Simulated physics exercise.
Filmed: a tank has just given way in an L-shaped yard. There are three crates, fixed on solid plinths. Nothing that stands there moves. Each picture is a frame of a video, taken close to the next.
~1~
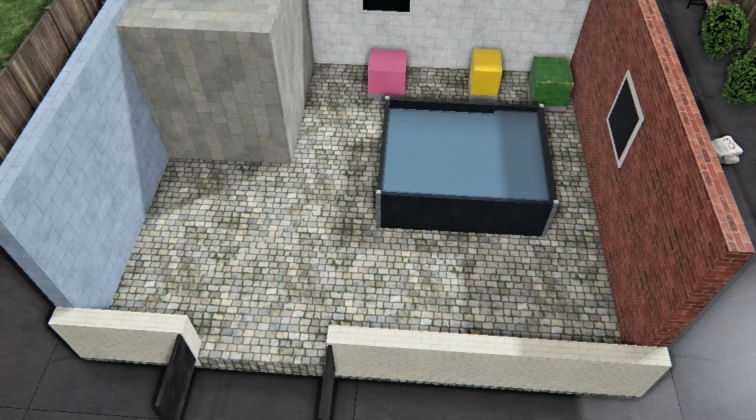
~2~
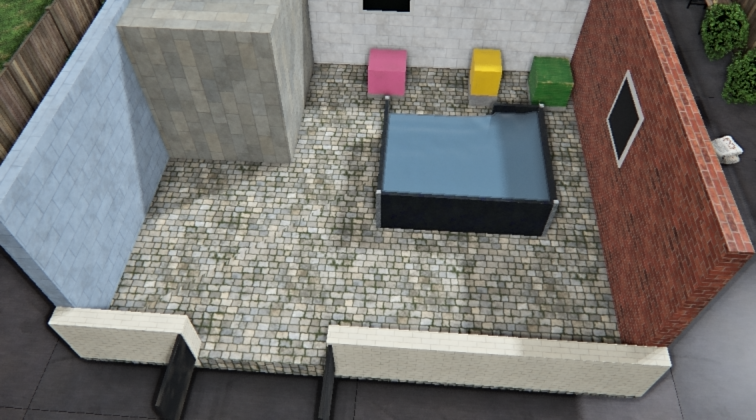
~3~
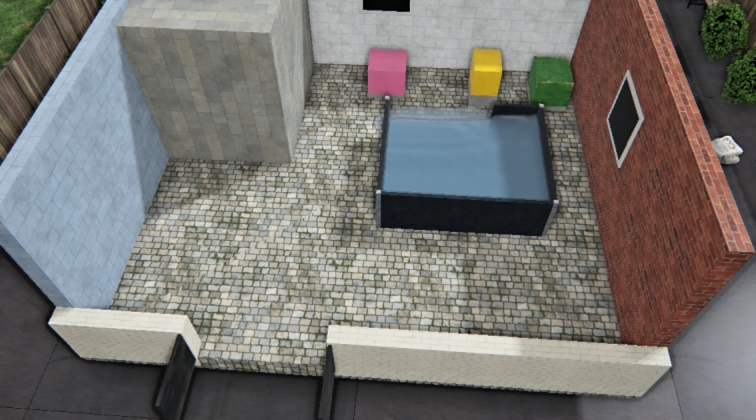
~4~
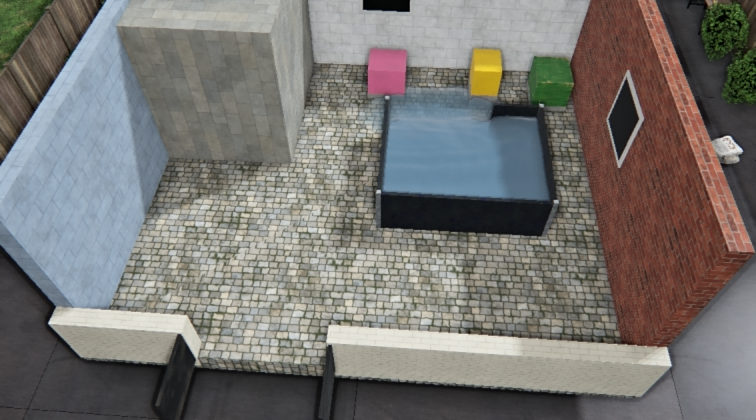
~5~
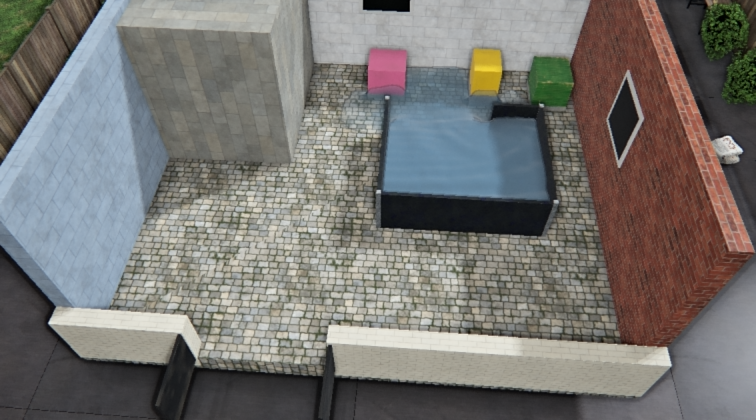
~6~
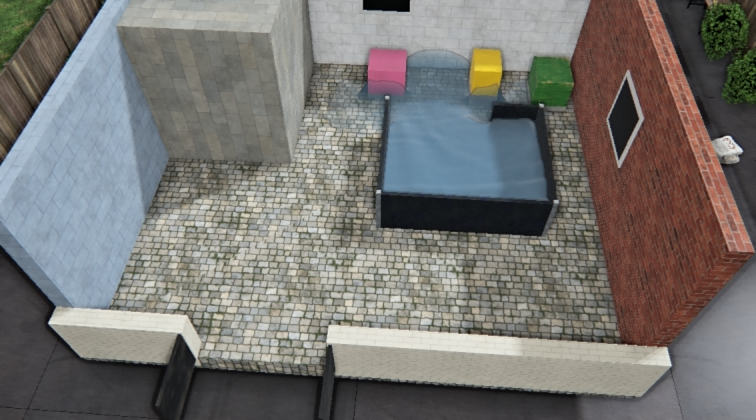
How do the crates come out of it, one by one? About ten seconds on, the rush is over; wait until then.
One by one: The yellow crate comes out wet; the pink crate comes out wet; the green crate comes out wet.
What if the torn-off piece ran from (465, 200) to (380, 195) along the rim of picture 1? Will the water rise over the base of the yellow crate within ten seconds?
Looking at it, the yellow crate is left untouched.
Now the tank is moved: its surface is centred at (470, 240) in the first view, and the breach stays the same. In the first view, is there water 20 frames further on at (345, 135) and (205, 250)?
Note: Point one reached by the flow; point two missed by the flow.
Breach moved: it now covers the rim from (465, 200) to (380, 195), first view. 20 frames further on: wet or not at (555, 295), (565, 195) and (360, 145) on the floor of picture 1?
Read off point by point, the answer is soaking, soaking, not soaked.
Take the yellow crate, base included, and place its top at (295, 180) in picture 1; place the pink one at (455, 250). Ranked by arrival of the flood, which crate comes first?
The crate marked green.
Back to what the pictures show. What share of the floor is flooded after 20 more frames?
About 55 per cent.
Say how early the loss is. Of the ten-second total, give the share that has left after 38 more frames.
It would be around 40 %.
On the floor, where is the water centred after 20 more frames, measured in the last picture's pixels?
About (430, 139) in the last view.
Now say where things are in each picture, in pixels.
The open tank at (465, 150) is whole and still, in the first frame.
Water pours out on the open tank's far side and has run to a hidden place, in the second frame.
The front is at (379, 120), out from the gap on the open tank's far side, in the third frame.
The front is at (378, 98), out from the gap on the open tank's far side, in the fourth frame.
Water pours out on the open tank's far side and has run to (463, 70), in the fifth frame.
Water pours out on the open tank's far side and has run to (526, 86), in the sixth frame.
A moment on, water covers 25 % of the floor; the yellow crate water round its plinth, the pink crate water round its plinth, the green crate water round its plinth.
Next, water covers 30 % of the floor; the yellow crate water round its plinth, the pink crate water round its plinth, the green crate water round its plinth.
Then, water covers 55 % of the floor; the yellow crate water round its plinth, the pink crate water round its plinth, the green crate water round its plinth.
Later, water covers 85 % of the floor; the yellow crate water round its plinth, the pink crate water round its plinth, the green crate water round its plinth.
In the end, water covers 100 % of the floor; the yellow crate was topped, the pink crate was topped, the green crate was topped.
